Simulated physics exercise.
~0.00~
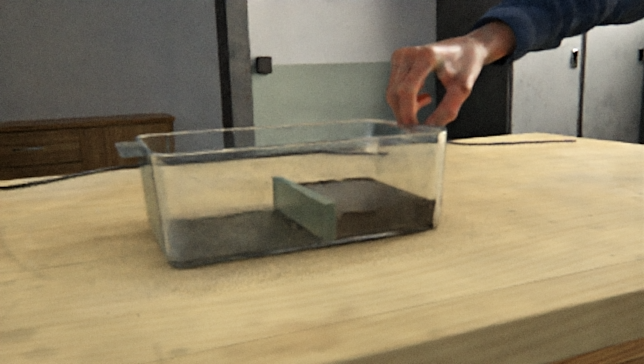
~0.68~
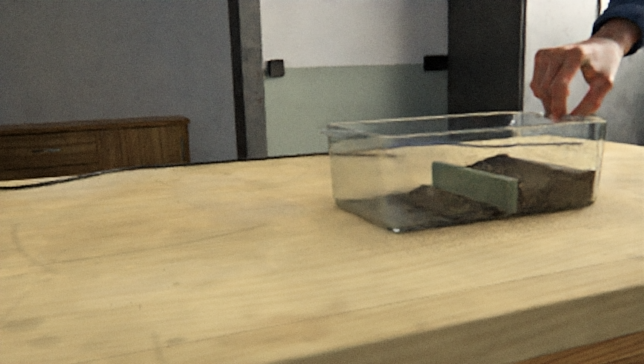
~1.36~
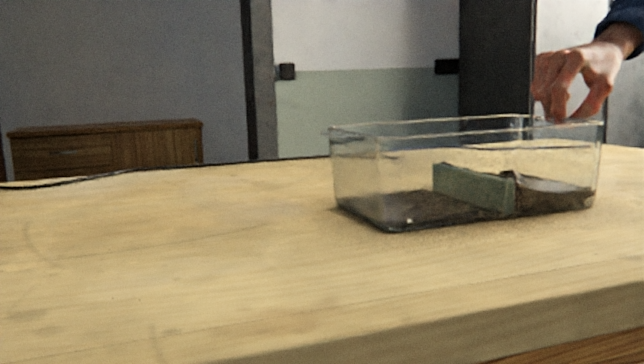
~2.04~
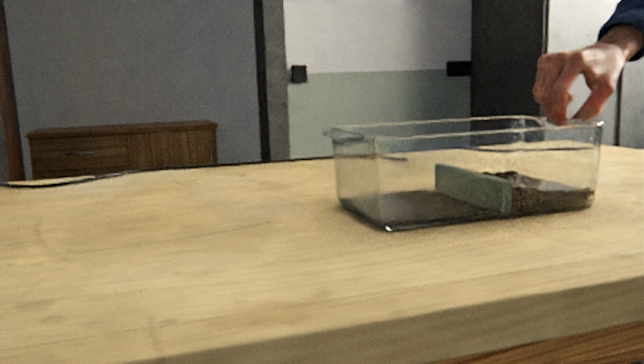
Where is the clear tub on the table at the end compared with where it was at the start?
It starts left of the middle of the view and ends well over to the right side of the table.
